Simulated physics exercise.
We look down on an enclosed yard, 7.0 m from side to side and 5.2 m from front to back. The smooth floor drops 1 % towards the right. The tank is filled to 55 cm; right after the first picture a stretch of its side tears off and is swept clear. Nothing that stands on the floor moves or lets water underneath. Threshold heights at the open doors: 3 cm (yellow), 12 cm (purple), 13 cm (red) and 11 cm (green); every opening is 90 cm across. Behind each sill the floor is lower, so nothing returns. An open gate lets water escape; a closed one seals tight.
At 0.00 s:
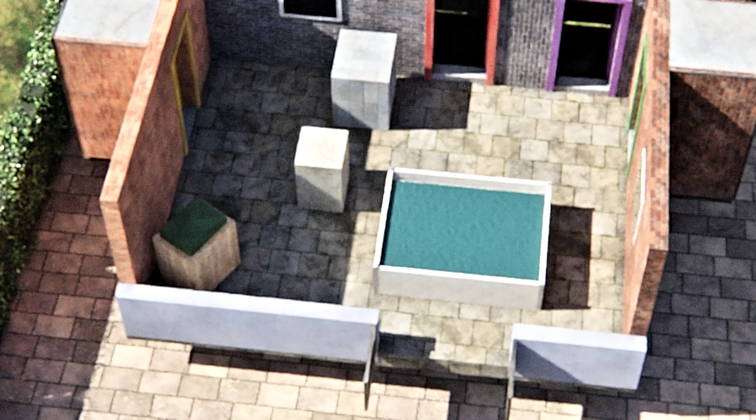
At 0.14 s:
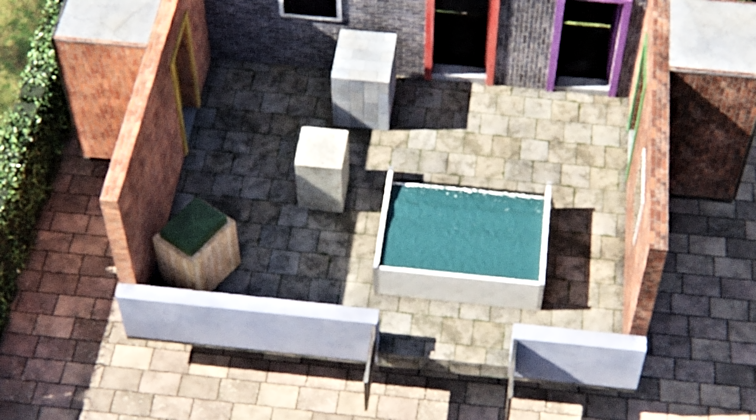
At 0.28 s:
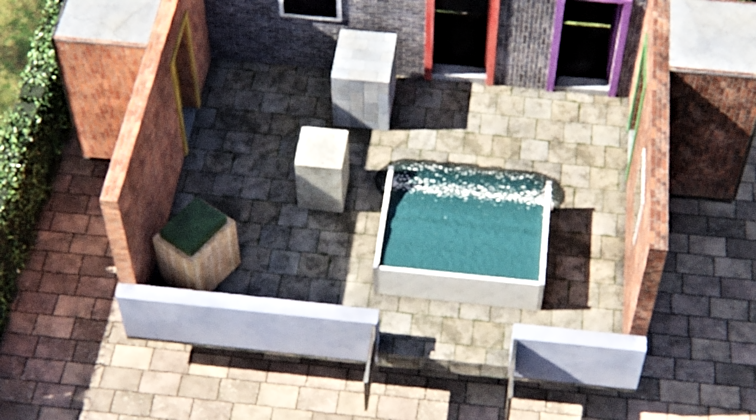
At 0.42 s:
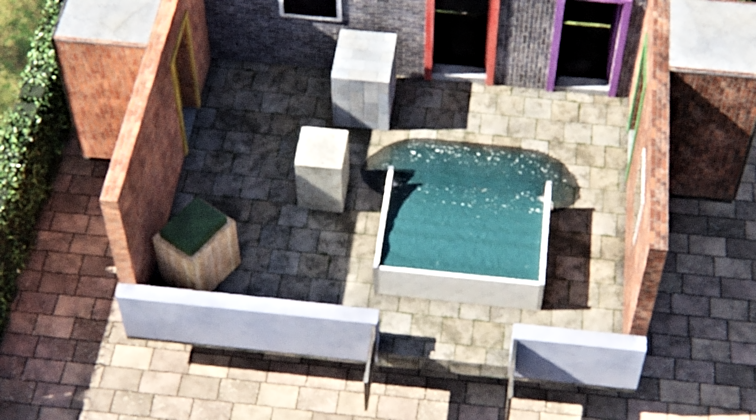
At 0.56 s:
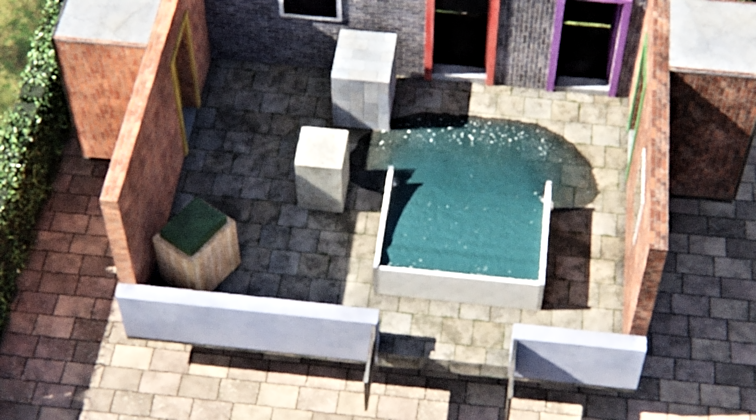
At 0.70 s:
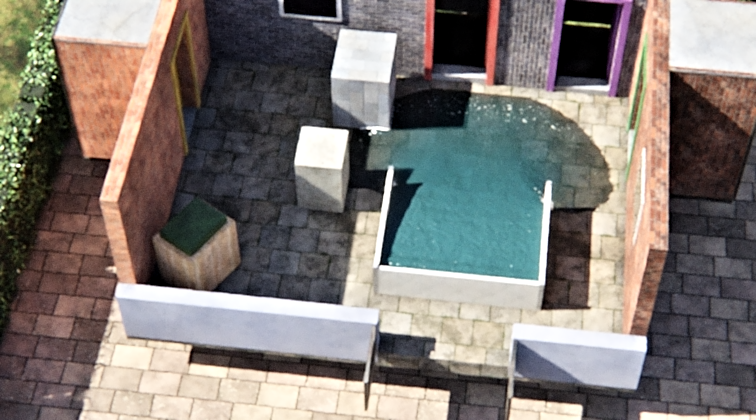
Teal water pouring from the open far side of a white-walled tank, spreading across a paved yard towards the dark brick wall.
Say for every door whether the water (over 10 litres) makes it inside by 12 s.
Within that time: At the yellow door it goes over the limit; at the purple door it goes over the limit; at the red door it goes over the limit; at the green door it exceeds the limit.
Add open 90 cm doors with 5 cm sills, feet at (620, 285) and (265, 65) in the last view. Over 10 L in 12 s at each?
In turn: Above, under.
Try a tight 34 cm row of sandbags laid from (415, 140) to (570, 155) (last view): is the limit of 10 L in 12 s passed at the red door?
Then: Red under.
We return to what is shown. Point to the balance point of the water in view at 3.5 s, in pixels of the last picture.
Near (473, 156).
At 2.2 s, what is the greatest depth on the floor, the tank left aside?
Up to some 38 cm.
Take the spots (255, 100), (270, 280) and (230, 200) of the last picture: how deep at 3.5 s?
About 3, 0 and 1 cm.
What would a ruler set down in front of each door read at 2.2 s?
In cm: Yellow 0, purple 26, red 33, green 10.
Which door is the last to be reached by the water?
The yellow one.
After 1.4 s water covers 35 % of the floor and is deepest (36 cm) near (490, 91); yellow door not reached, purple door 20 cm at the sill, 2 L in, red door 32 cm at the sill, 44 L in, green door 6 cm at the sill, 0 L in.
After 2.2 s water covers 40 % of the floor and is deepest (38 cm) near (621, 104); yellow door not reached, purple door 26 cm at the sill, 29 L in, red door 33 cm at the sill, 143 L in, green door 10 cm at the sill, 0 L in.
After 3.5 s water covers 50 % of the floor and is deepest (25 cm) near (621, 104); yellow door 7 cm at the sill, 1 L in, purple door 22 cm at the sill, 95 L in, red door 20 cm at the sill, 234 L in, green door 15 cm at the sill, 17 L in.
After 7.0 s water covers 85 % of the floor and is deepest (17 cm) near (599, 362); yellow door 5 cm at the sill, 18 L in, purple door 10 cm at the sill, 133 L in, red door 7 cm at the sill, 248 L in, green door 12 cm at the sill, 56 L in.
After 12.0 s water covers 95 % of the floor and is deepest (9 cm) near (599, 362); yellow door 2 cm at the sill, 22 L in, purple door 5 cm at the sill, 133 L in, red door 4 cm at the sill, 248 L in, green door 8 cm at the sill, 57 L in.
